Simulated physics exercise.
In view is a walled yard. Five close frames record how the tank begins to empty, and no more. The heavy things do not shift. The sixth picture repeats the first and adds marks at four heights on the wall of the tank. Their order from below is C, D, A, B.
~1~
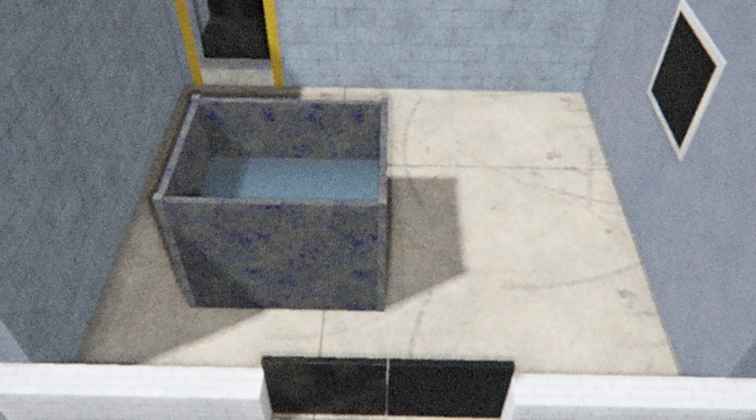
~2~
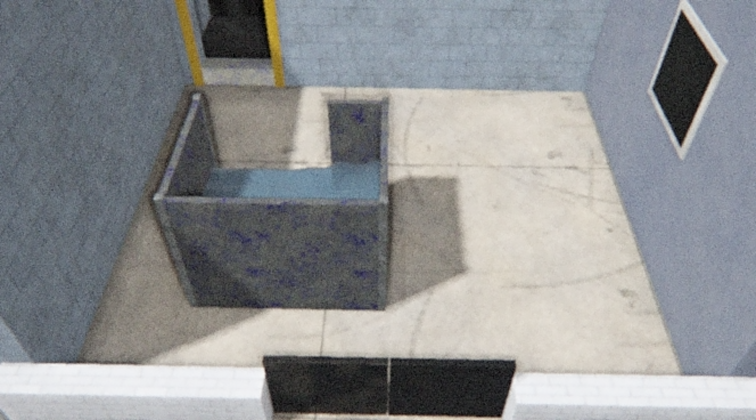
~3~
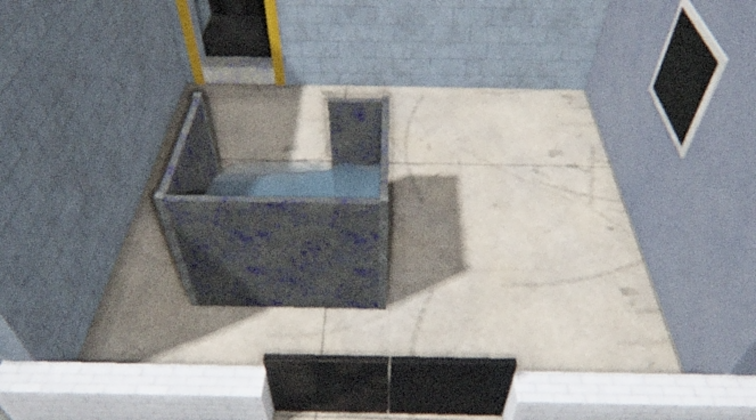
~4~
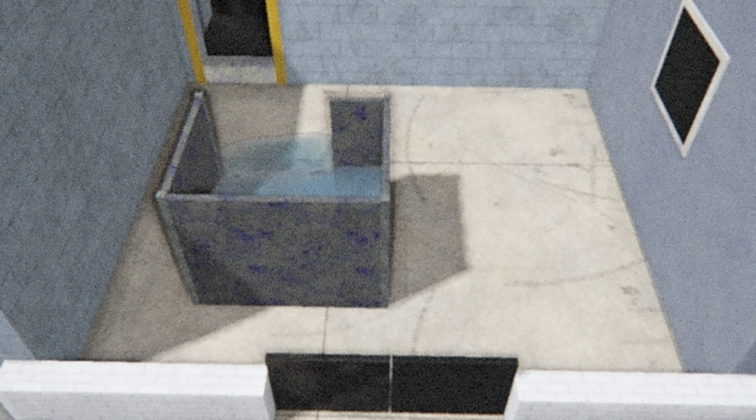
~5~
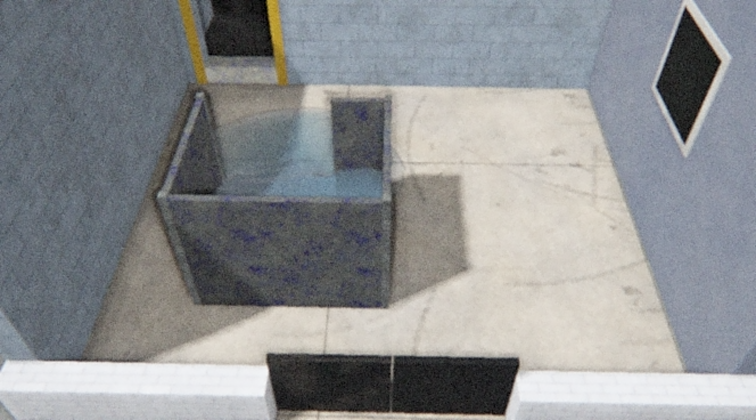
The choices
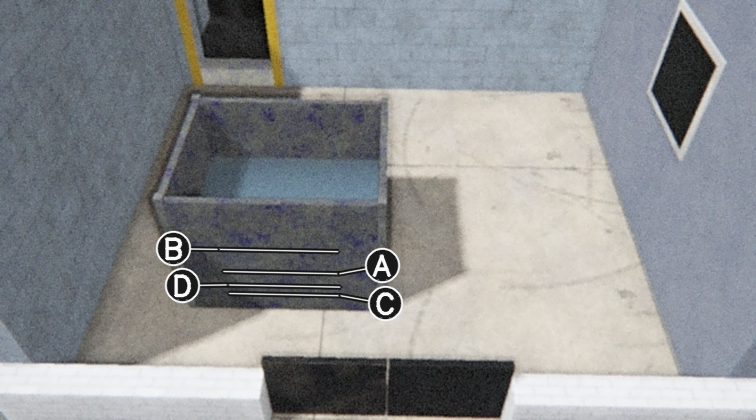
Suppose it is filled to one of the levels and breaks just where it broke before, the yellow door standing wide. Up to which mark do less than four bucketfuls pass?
A will do.
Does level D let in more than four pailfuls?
No, not at all.
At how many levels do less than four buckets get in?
Three of the four.
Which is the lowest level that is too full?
That is level B.
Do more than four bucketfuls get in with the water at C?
No, that is safe.
On the marked copy, A at (281, 272); B at (277, 250); C at (284, 294); D at (283, 286); from the bottom up C, D, A, B.
With A, a splash gets over, under a bucket.
With B, about 8 bucketfuls get in.
With C, nothing gets over.
With D, nothing gets over.
